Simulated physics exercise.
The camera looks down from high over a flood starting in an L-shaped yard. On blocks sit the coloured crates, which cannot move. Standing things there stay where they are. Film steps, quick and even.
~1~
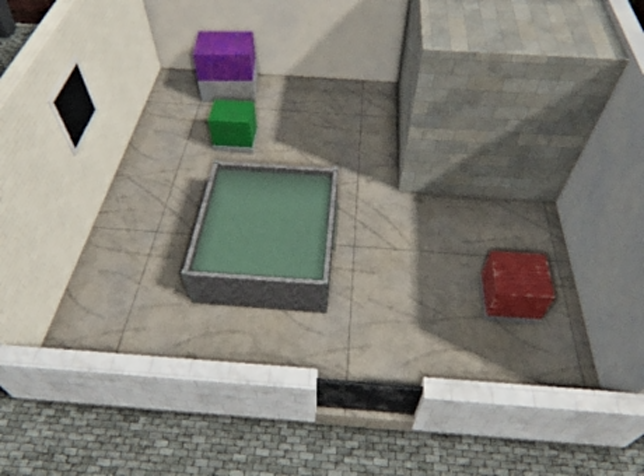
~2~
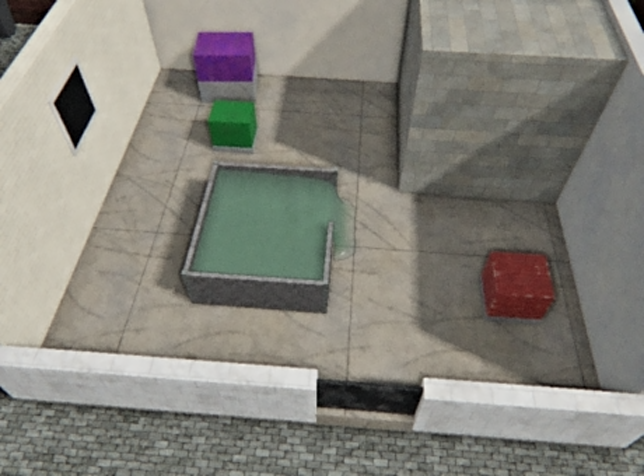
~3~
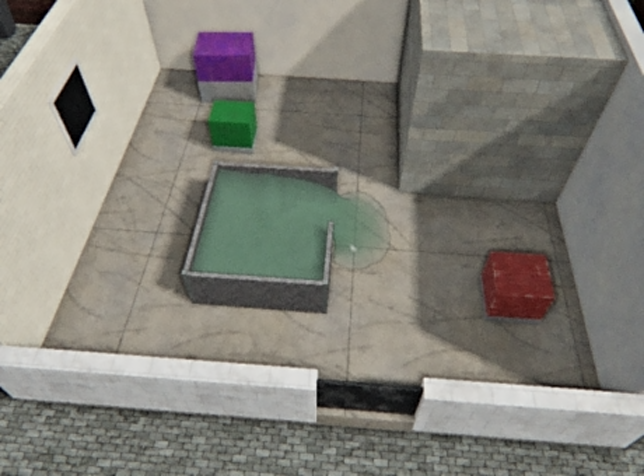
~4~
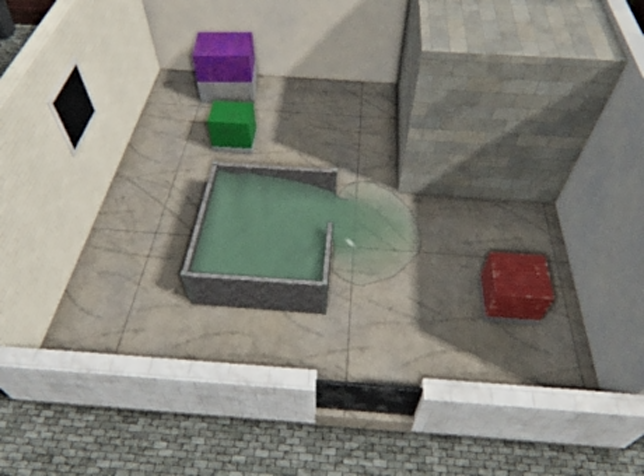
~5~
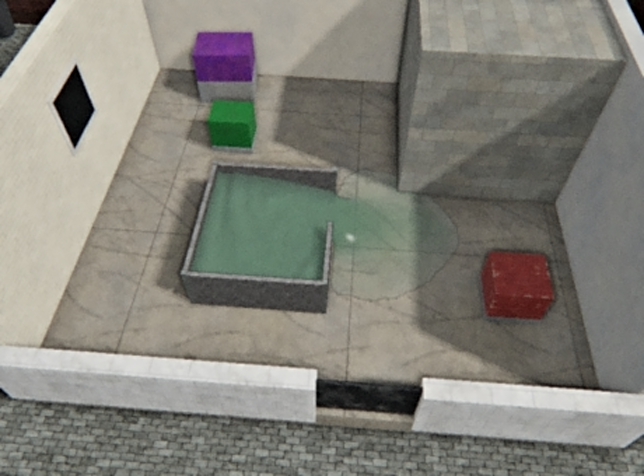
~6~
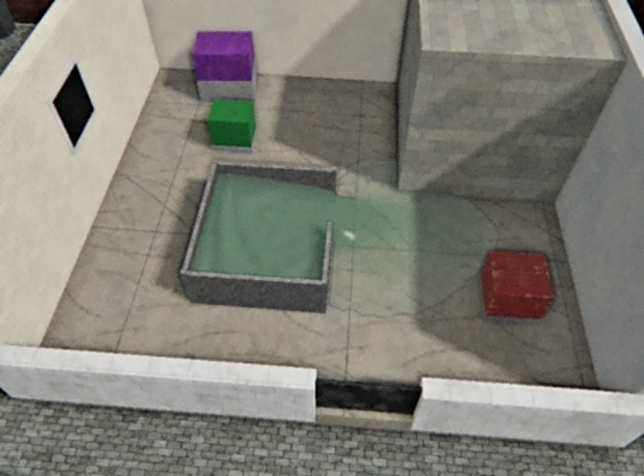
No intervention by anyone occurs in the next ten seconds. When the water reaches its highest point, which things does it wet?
The purple crate doesn't get caught by the water, the green crate doesn't get caught by the water, the red crate gets caught by the water.
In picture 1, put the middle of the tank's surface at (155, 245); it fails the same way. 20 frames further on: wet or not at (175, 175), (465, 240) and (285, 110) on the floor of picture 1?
Untouched, submerged, untouched.
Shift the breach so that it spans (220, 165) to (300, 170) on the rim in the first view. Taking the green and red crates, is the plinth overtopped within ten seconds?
The green one is reached; the red one is not reached.
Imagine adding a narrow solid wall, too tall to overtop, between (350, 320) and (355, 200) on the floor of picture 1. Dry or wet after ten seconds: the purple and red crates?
Summary - purple crate: Not flooded; red crate: Not flooded.
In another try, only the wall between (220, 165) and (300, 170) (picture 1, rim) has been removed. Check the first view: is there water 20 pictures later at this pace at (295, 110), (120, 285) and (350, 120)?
Taken in turn, that's reached, reached, and finally reached.
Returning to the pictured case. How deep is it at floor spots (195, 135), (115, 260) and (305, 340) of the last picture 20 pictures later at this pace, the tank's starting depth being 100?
In the order asked, some 0, 0 and 0 in a hundred.
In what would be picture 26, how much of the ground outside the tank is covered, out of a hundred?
Near 40 in a hundred.
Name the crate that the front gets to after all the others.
That's the one in green.
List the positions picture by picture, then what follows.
In the first frame, the tank at (266, 221) is whole and still.
In the second frame, water pours out at (331, 217) and has run to (344, 255).
In the third frame, the front is at (380, 251), out from the gap at (331, 219).
In the fourth frame, water pours out at (330, 220) and has run to (415, 242).
In the fifth frame, water pours out at (330, 220) and has run to (450, 225).
In the sixth frame, water pours out at (330, 219) and has run to (488, 225).
A moment on, water covers 20 % of the floor; the purple crate not reached, the green crate not reached, the red crate water round its plinth.
Next, water covers 30 % of the floor; the purple crate not reached, the green crate not reached, the red crate water round its plinth.
Then, water covers 40 % of the floor; the purple crate water round its plinth, the green crate not reached, the red crate water round its plinth.
Later, water covers 60 % of the floor; the purple crate water round its plinth, the green crate water round its plinth, the red crate water round its plinth.
In the end, water covers 90 % of the floor; the purple crate stayed above the water, the green crate stayed above the water, the red crate was topped.
